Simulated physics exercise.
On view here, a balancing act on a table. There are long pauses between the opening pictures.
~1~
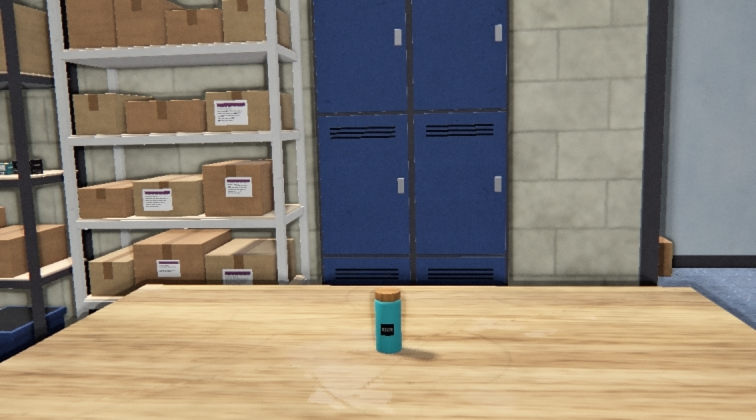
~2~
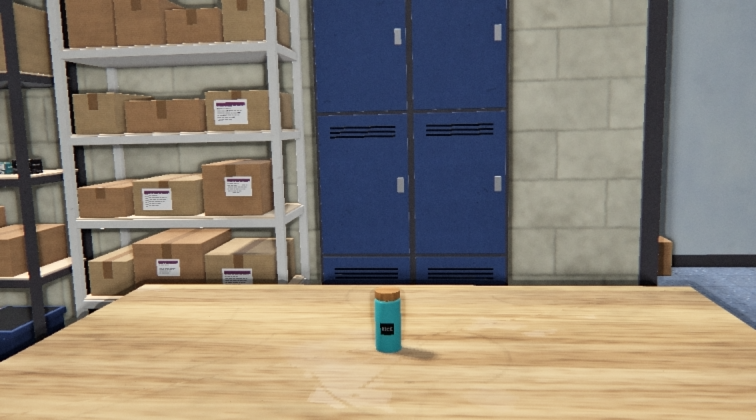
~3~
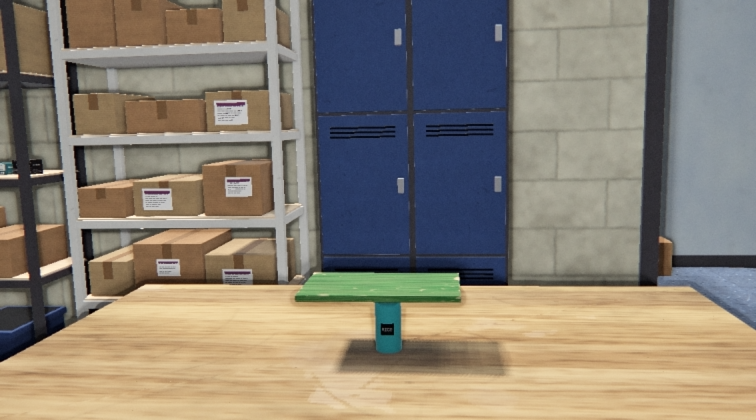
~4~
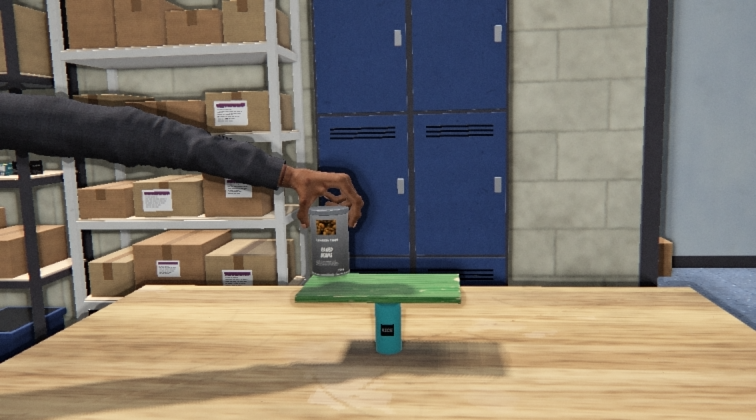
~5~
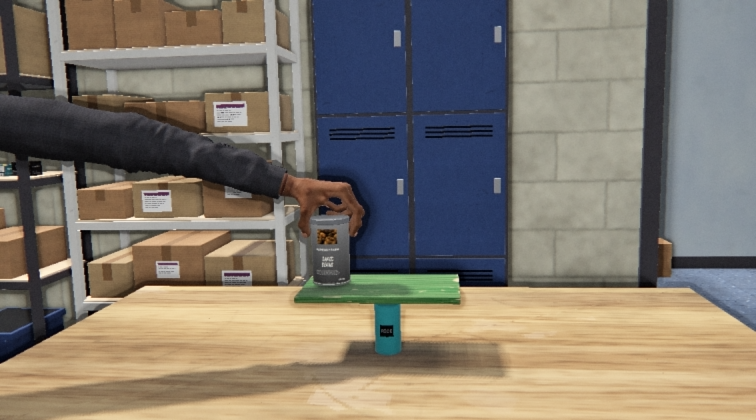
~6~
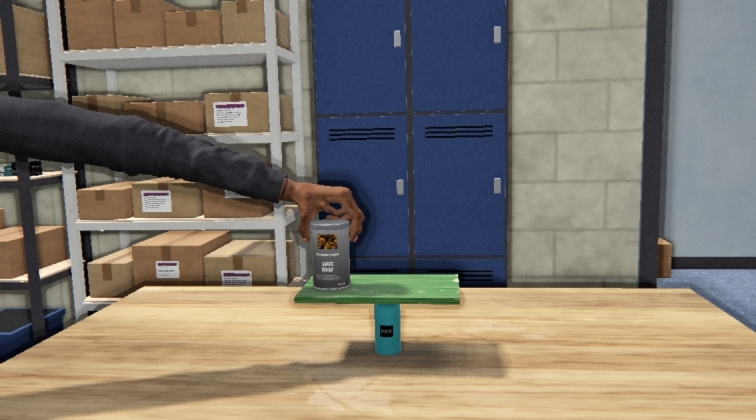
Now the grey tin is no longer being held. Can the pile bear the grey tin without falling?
No, doesn't stay put.
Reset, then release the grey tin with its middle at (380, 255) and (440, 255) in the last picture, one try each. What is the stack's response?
First, it holds; second, it gives way.
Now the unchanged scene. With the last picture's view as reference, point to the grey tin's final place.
In the final view it sits at roughly (278, 328).
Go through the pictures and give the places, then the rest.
In the first frame, the last thing is not in view yet.
In the second frame, the last thing is not in view yet.
In the third frame, the last thing is not in view yet; green board (381, 286).
In the fourth frame, on its way; grey tin (330, 240); green board (381, 287).
In the fifth frame, on its way; grey tin (331, 250); green board (381, 288).
In the sixth frame, set down, still held; grey tin (331, 254); green board (381, 288).
Then, 0.30 s later than the last frame, grey tin now fallen; green board tilted by 41°.
Then, 0.50 s later than the last frame, green board tilted by 54°; turquoise shaker tilted by 4°.
Then, 0.70 s later than the last frame, green board now fallen; turquoise shaker on its side.
Then, 1.00 s later than the last frame, turquoise shaker now fallen.
When it is over, fallen, green board, turquoise shaker and grey tin. End places, in pixels of the last picture, grey tin near (278, 327). The stack gives way.
